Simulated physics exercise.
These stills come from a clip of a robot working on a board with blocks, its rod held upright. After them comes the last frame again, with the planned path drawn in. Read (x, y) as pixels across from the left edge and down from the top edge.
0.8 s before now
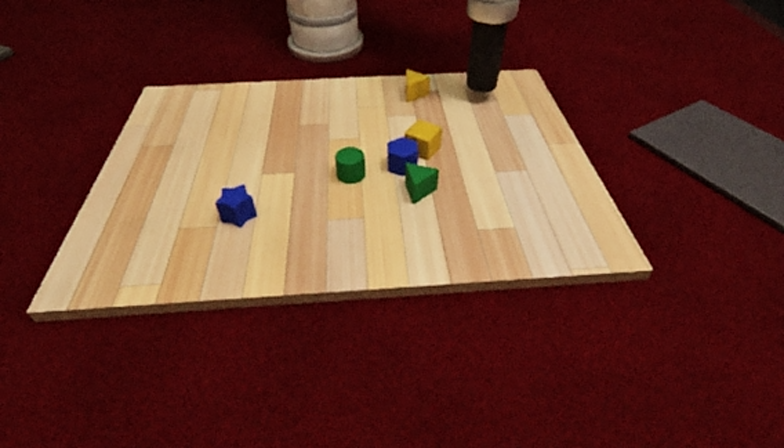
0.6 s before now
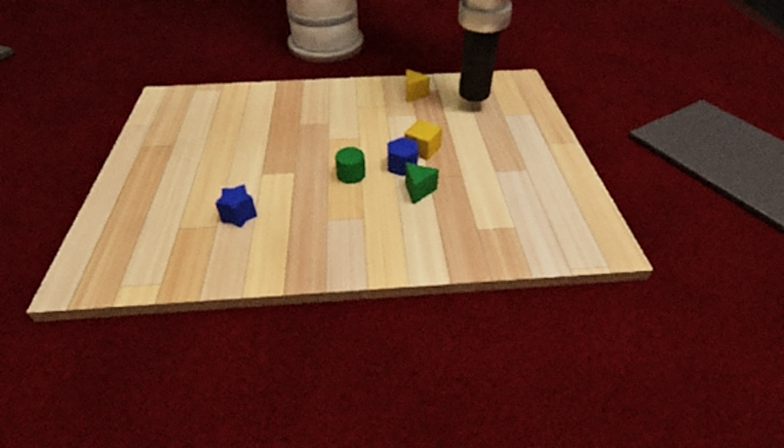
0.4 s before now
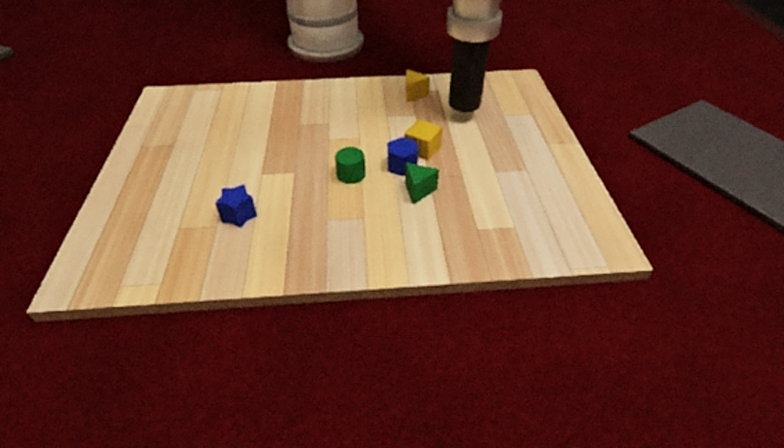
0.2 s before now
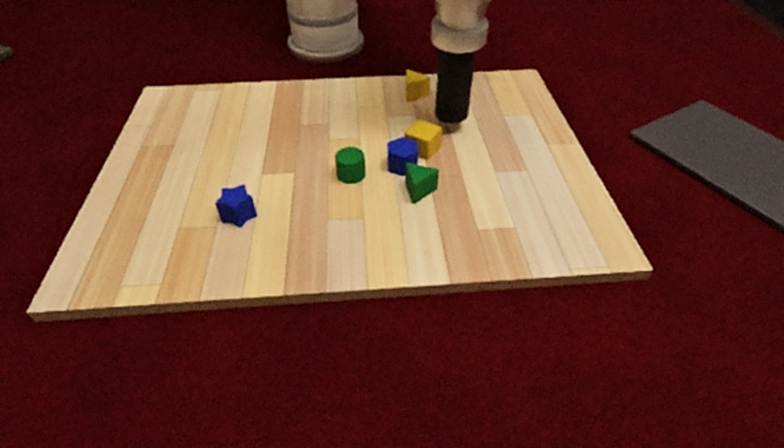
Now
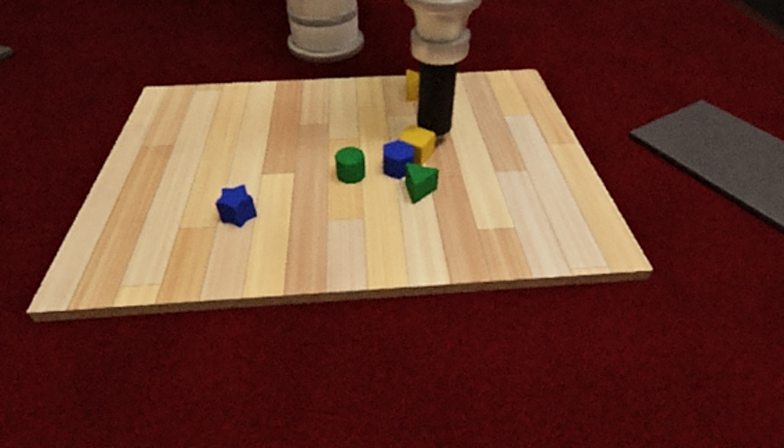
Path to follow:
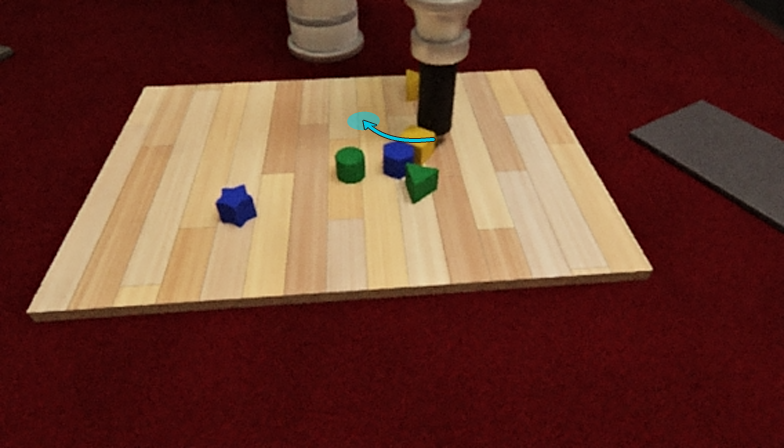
The video shows a robot's dark rod moving left and toward the viewer over a wooden board of green, blue and yellow blocks, then nudging the yellow square block and the neighbouring blue hexagon slightly left.
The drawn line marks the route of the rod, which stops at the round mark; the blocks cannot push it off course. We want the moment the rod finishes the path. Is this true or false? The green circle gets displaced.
This is false.
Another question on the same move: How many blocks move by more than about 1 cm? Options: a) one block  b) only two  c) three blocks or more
b - only two.
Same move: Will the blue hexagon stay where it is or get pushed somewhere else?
It is carried off its spot.
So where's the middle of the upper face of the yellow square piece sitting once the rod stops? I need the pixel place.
It should be at (399, 139) by then.
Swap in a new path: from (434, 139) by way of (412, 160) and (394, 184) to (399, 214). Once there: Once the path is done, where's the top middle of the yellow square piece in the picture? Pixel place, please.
(361, 193)
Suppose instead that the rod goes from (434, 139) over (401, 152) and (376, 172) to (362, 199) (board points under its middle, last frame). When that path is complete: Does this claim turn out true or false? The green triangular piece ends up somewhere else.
False - the claim does not hold.
The drawn path runs from (434, 139) by way of (405, 140) and (380, 133) to (363, 121).
On the path given first. One third of the way, rod (405, 128); blue hexagon (390, 157), turned 20° anticlockwise; yellow square piece (399, 139), turned 20° anticlockwise.
Two thirds of the way, rod (379, 121); blue hexagon (390, 157), turned 20° anticlockwise; yellow square piece (399, 139), turned 20° anticlockwise.
At the end, rod (363, 109); green circle not moved; blue hexagon (390, 157), turned 20° anticlockwise; yellow square piece (399, 139), turned 20° anticlockwise.
